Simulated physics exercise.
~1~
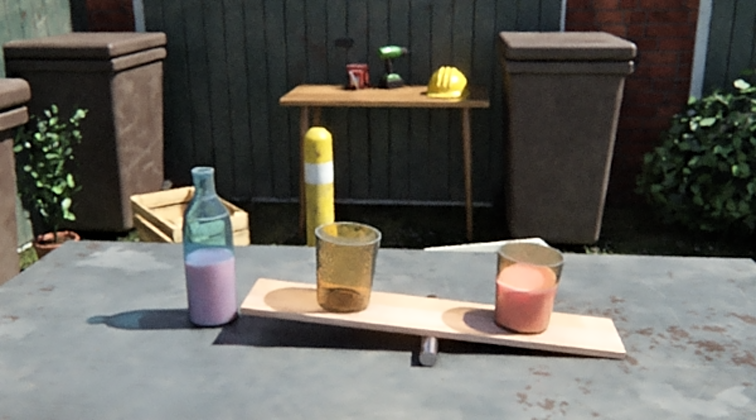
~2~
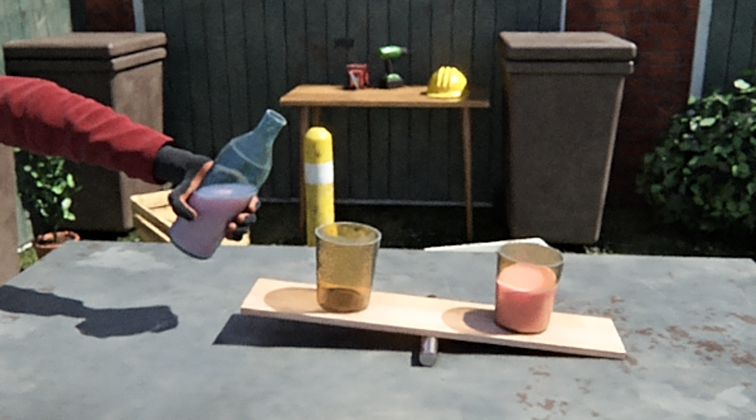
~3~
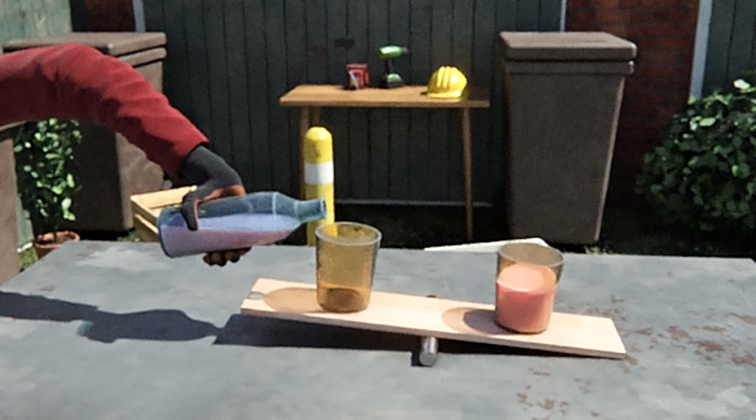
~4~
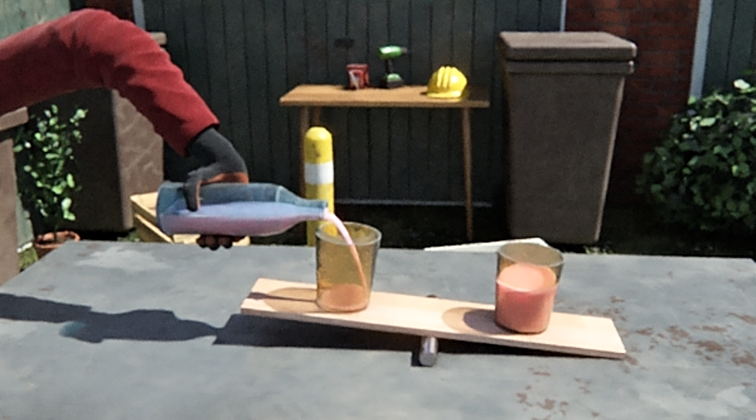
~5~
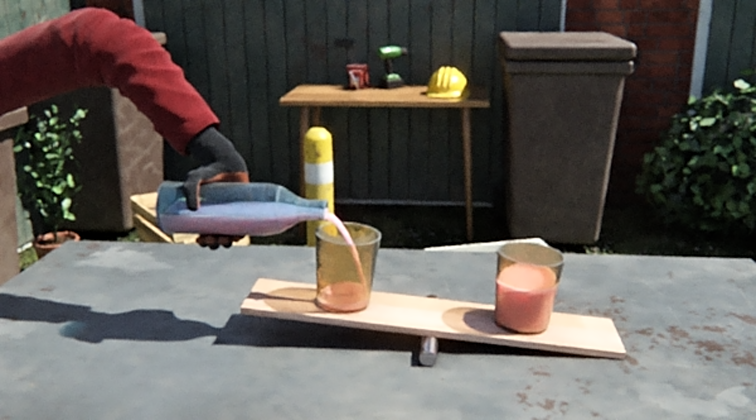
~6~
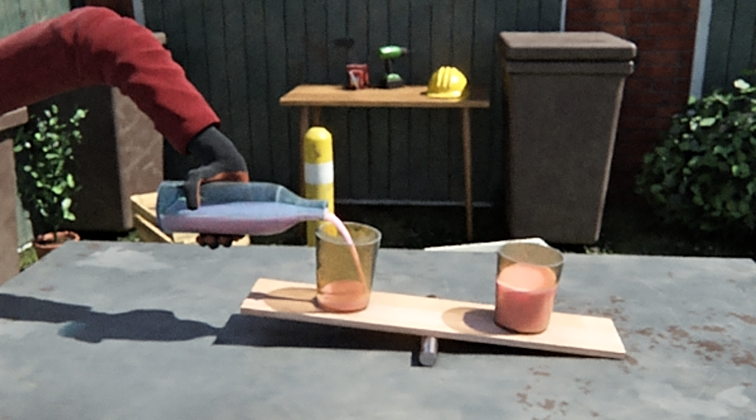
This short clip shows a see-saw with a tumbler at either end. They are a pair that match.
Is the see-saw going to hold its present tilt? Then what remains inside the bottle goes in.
No, it tips over.
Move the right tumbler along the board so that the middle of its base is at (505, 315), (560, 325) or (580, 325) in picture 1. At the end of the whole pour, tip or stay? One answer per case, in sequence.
Log of the three tries: Tilts the other way, unchanged, unchanged.
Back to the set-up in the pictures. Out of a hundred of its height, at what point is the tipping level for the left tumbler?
Estimate: Around 60 per cent.
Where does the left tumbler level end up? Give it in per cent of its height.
I'd say close to 75 per cent.
Shortly, the left tumbler is about half full; the board leans as before.
Then, the left tumbler is about two thirds full; the board has swung over, and that end is down.
At the finish, the left tumbler is about three quarters full; the board has swung over, and that end is down.
